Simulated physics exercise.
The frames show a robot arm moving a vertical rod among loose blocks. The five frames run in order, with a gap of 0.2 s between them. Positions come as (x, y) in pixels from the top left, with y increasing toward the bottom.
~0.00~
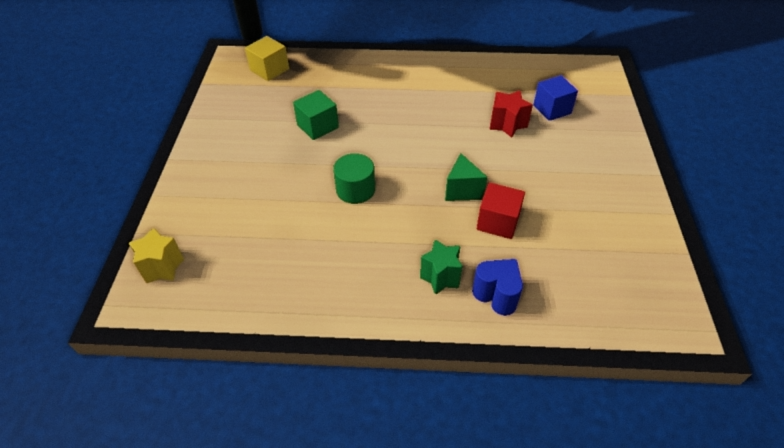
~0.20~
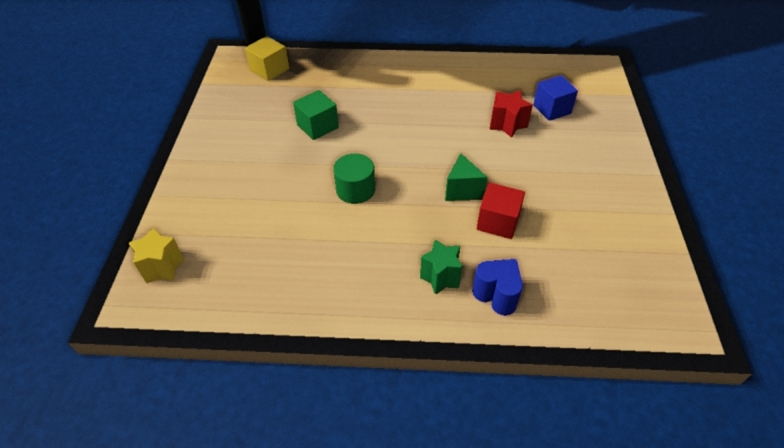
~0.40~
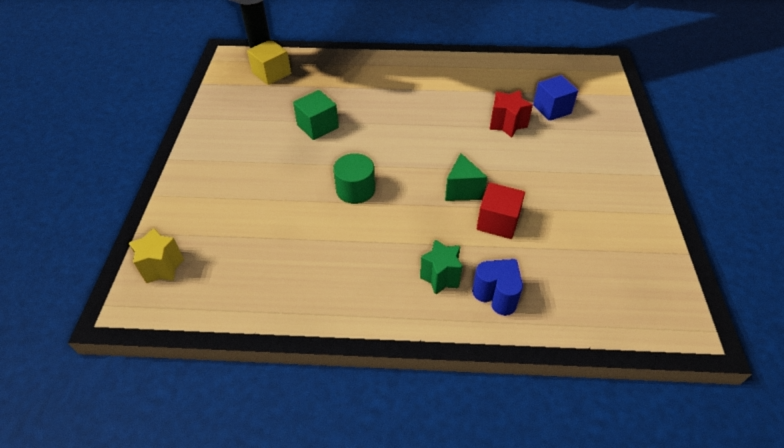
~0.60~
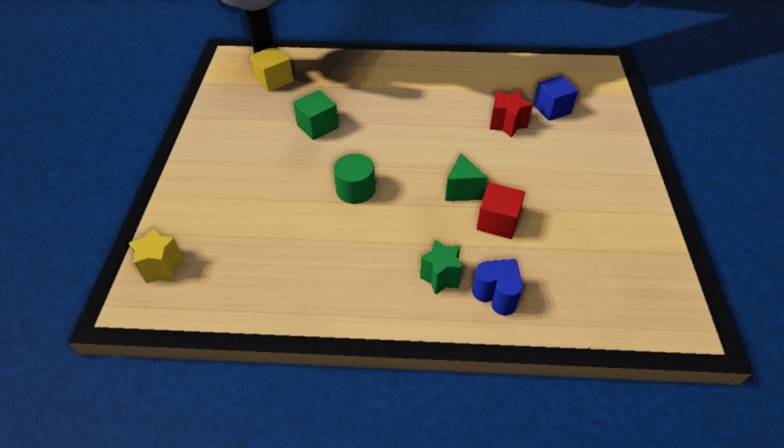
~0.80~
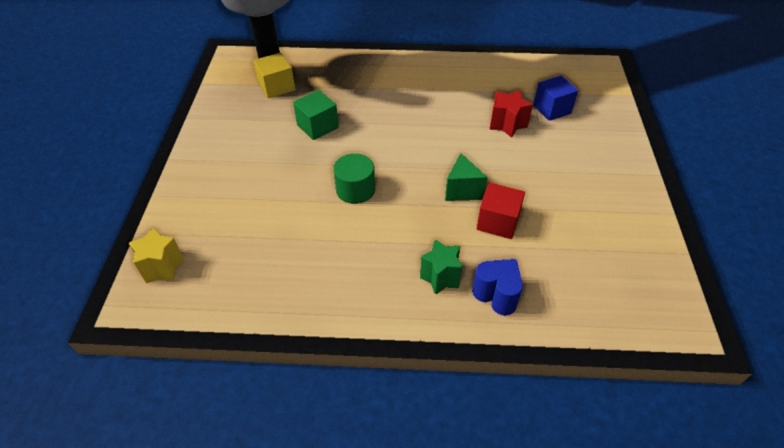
On a wooden board with a black rim, a dark rod nudged the yellow block at the upper left slightly downward, toward the green cube, while the other scattered colored blocks stayed still.
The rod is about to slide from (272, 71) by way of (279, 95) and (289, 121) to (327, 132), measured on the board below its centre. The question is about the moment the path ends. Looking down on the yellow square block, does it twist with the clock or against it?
With the clock.
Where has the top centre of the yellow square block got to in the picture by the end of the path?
At pixel (278, 121).
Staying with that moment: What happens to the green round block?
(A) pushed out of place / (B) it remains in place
Letter B.
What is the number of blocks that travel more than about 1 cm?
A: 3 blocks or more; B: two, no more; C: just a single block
My answer is option B.
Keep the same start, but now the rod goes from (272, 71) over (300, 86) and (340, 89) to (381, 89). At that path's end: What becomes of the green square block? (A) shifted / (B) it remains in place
My pick is B.
On the path given first. One third of the way, rod at (277, 83); yellow square block at (276, 90), turned 15° clockwise.
Two thirds of the way, rod at (288, 109); yellow square block at (275, 117), turned 30° clockwise; green square block at (317, 104), turned 15° anticlockwise.
At the end, rod at (325, 119); yellow square block at (278, 121), turned 55° clockwise; green square block at (354, 107), turned 50° anticlockwise; green round block in place.
